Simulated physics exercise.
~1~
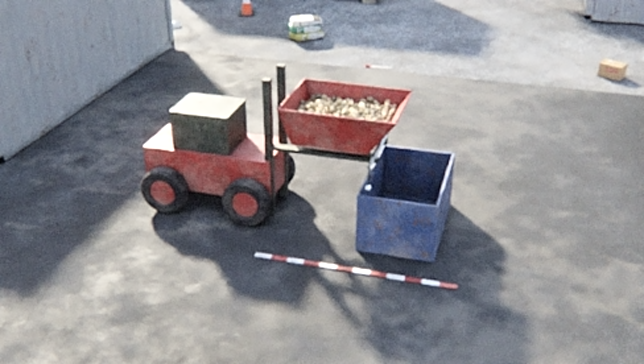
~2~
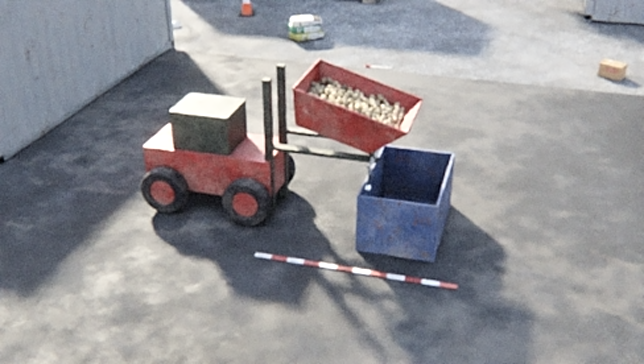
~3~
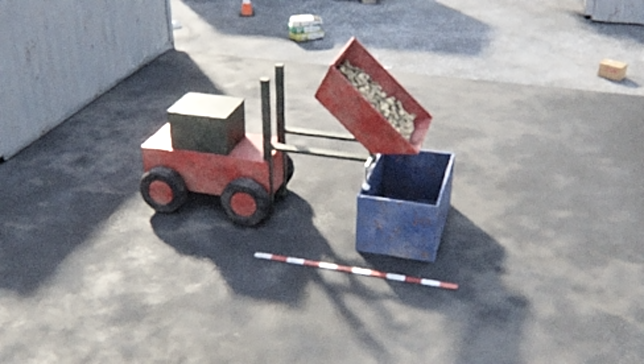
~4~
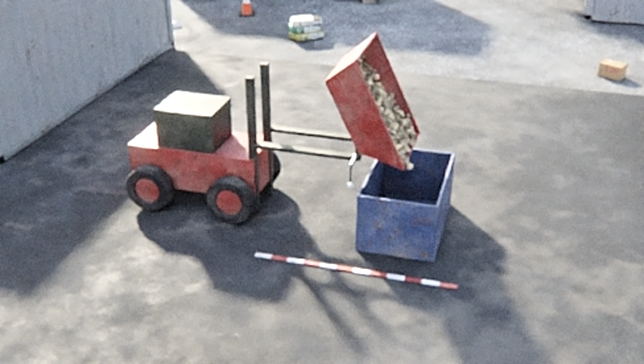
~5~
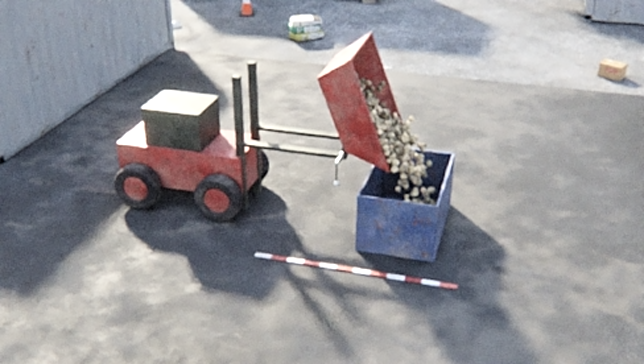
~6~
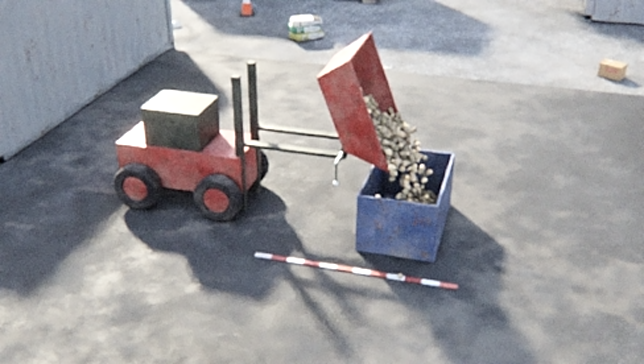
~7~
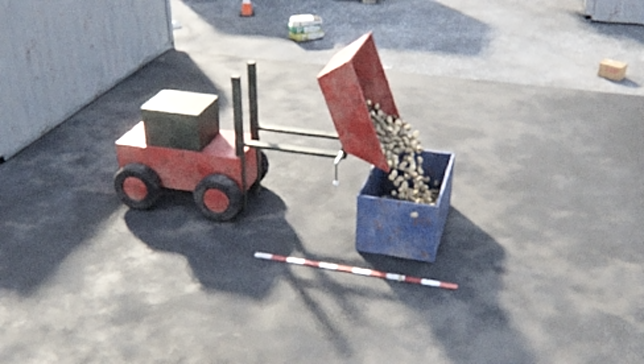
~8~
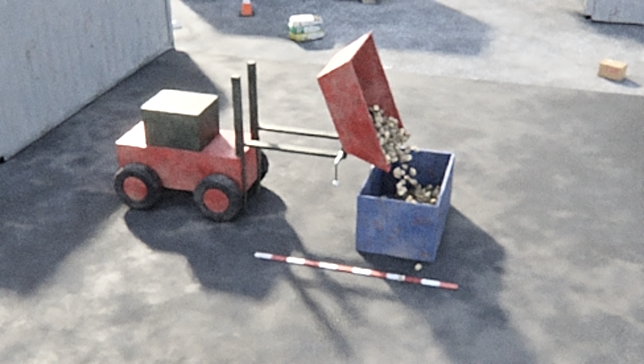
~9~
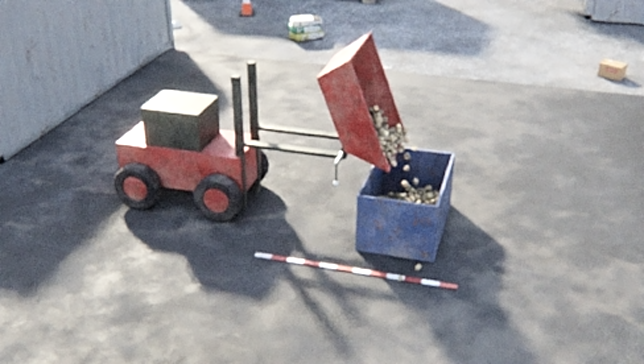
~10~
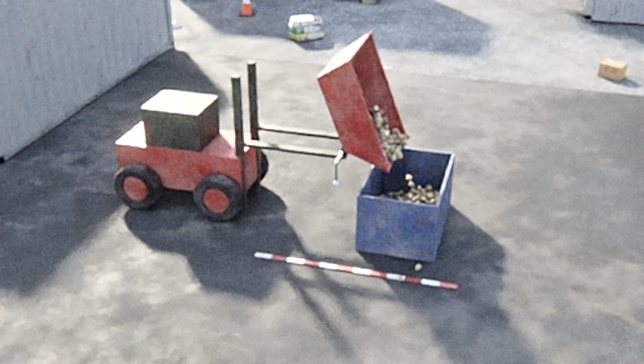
The footage shows a red fork truck tipping a raised red skip of pale stones toward a blue bin, then backing left as the stones pour in; at the end the skip stays steeply tilted, with some stones still inside and the rest mostly in the bin.
